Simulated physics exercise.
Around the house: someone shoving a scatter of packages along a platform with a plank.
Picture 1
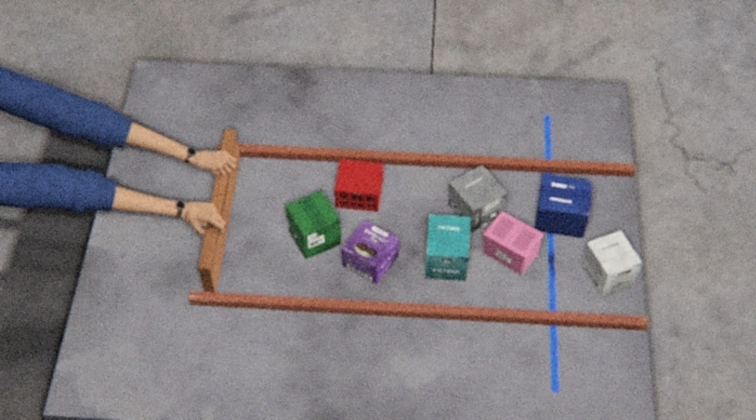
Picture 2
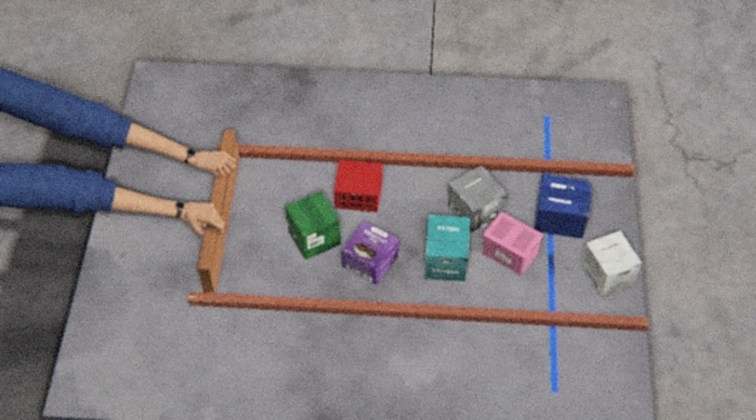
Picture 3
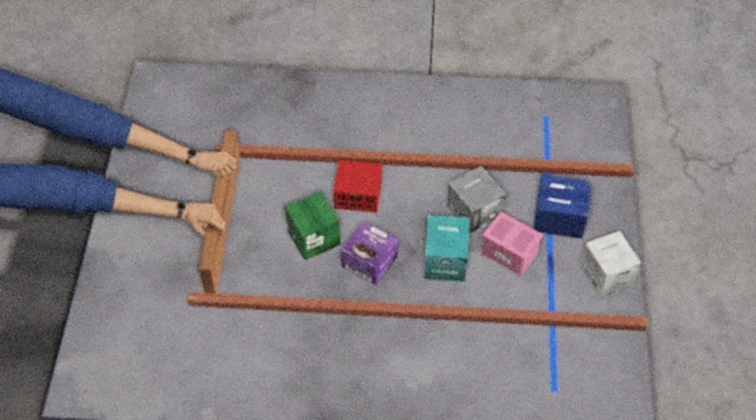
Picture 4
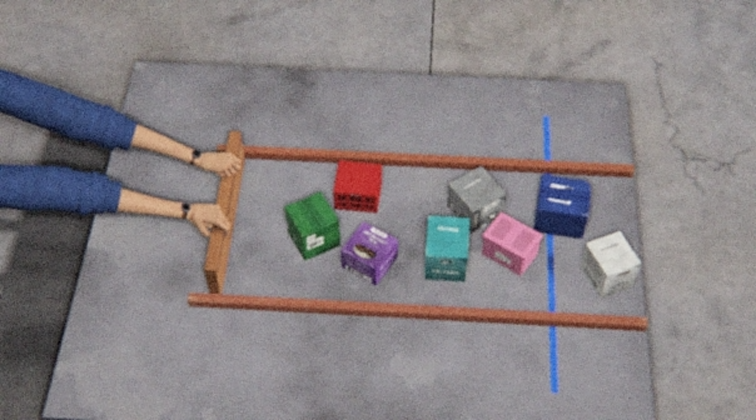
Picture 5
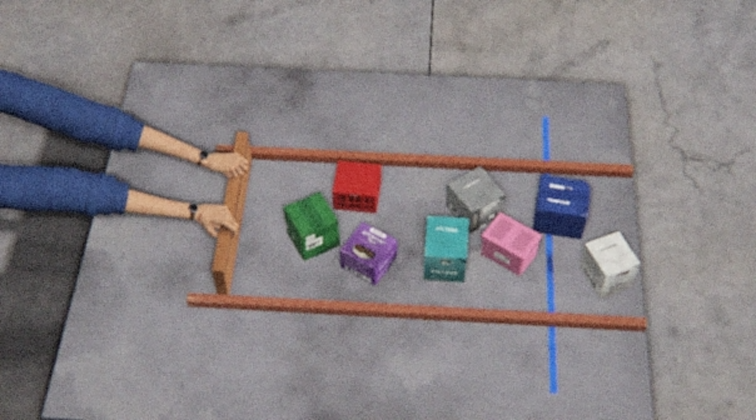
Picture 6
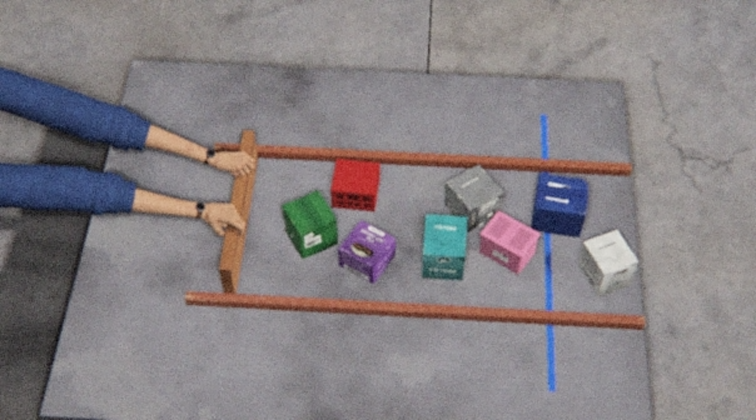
The clip shows two hands holding a wooden plank at the left of a gray platform, sliding it slightly right between two rails toward eight scattered, colored boxes, which stay in place near and around a blue line.
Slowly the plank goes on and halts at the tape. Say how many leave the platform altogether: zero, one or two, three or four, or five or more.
Outcome: The number that fall off is three or four.
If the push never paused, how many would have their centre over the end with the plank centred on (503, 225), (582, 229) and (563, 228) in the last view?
It would be 1, 5 and 3.
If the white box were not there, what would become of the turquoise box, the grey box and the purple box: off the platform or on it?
The turquoise box remains up; the grey box survives; the purple box stays on.
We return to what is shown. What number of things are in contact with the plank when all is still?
3 of them.
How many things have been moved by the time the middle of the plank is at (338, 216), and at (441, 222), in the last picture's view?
By then 3, and 7.
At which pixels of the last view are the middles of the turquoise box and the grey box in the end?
About (615, 257), and the other about (615, 215).
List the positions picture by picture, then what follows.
In the first frame, white box (611, 264); blue parcel (563, 206); pink tote (512, 244); plank (221, 210); tape (551, 242).
In the second frame, blue parcel (563, 206); green box (313, 226).
In the third frame, pink tote (511, 245); red crate (358, 186).
In the fourth frame, white box (610, 265); turquoise box (447, 249).
In the fifth frame, blue parcel (561, 207); plank (233, 213).
In the sixth frame, white box (608, 264); blue parcel (560, 205); pink tote (508, 244); plank (240, 211); tape (548, 241).
A little later, none off yet; white box at rest near (608, 264); blue parcel at rest near (560, 205); pink tote at rest near (508, 244).
Next, none off yet; white box at rest near (608, 264); blue parcel shifted a little near (567, 205); pink tote shifted about its own width near (555, 244).
When it is over, the number that fall off is three or four; down, pink tote, blue parcel and white box.
